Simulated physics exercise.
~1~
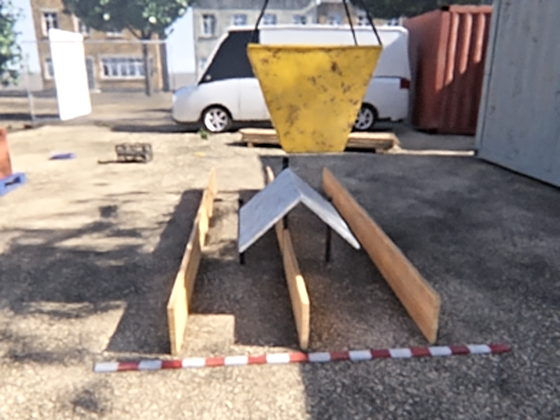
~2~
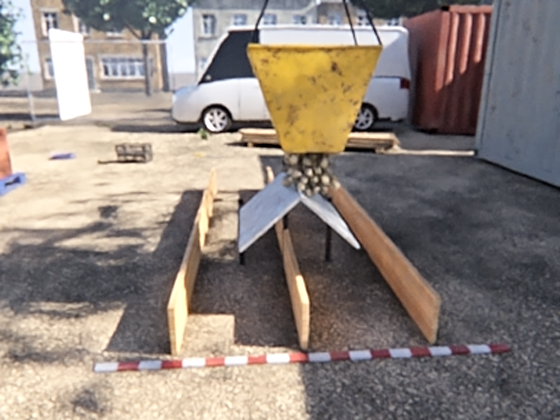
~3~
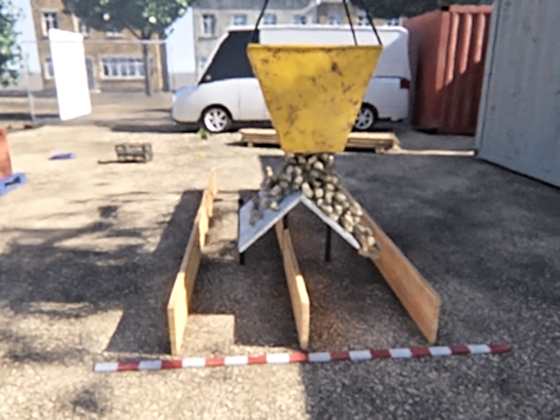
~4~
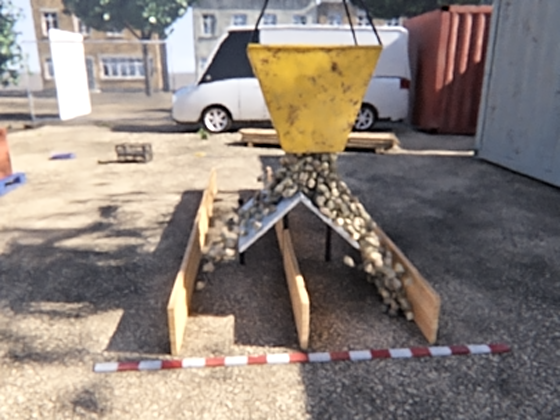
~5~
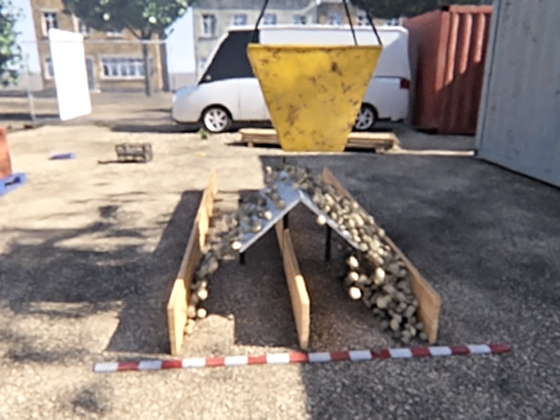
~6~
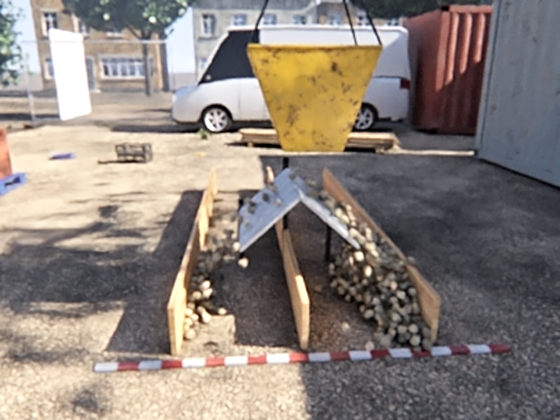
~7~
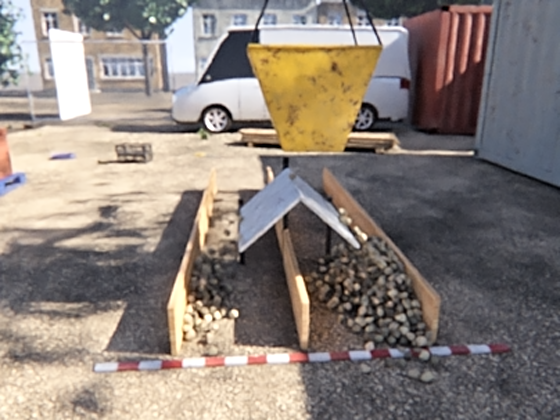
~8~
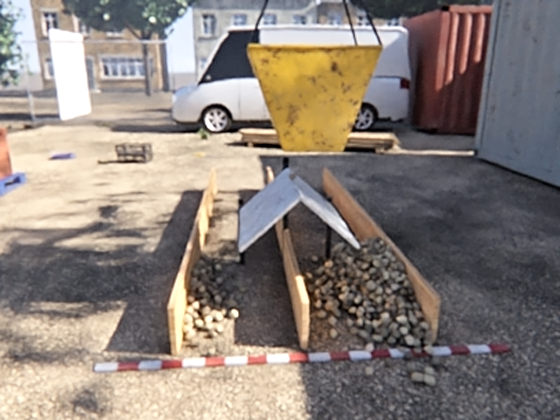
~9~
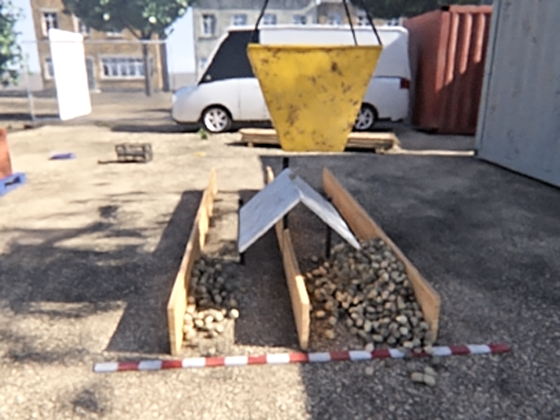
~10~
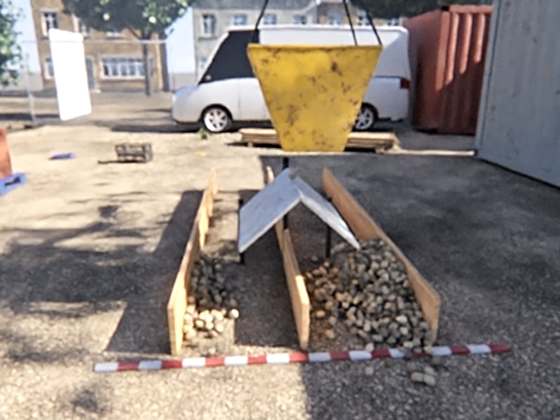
Stones poured from the bottom of a hanging yellow skip onto a peaked steel roof shape, split and slid down both slopes between three wooden boards, and settled with a small pile on the left and a much larger heap on the right.
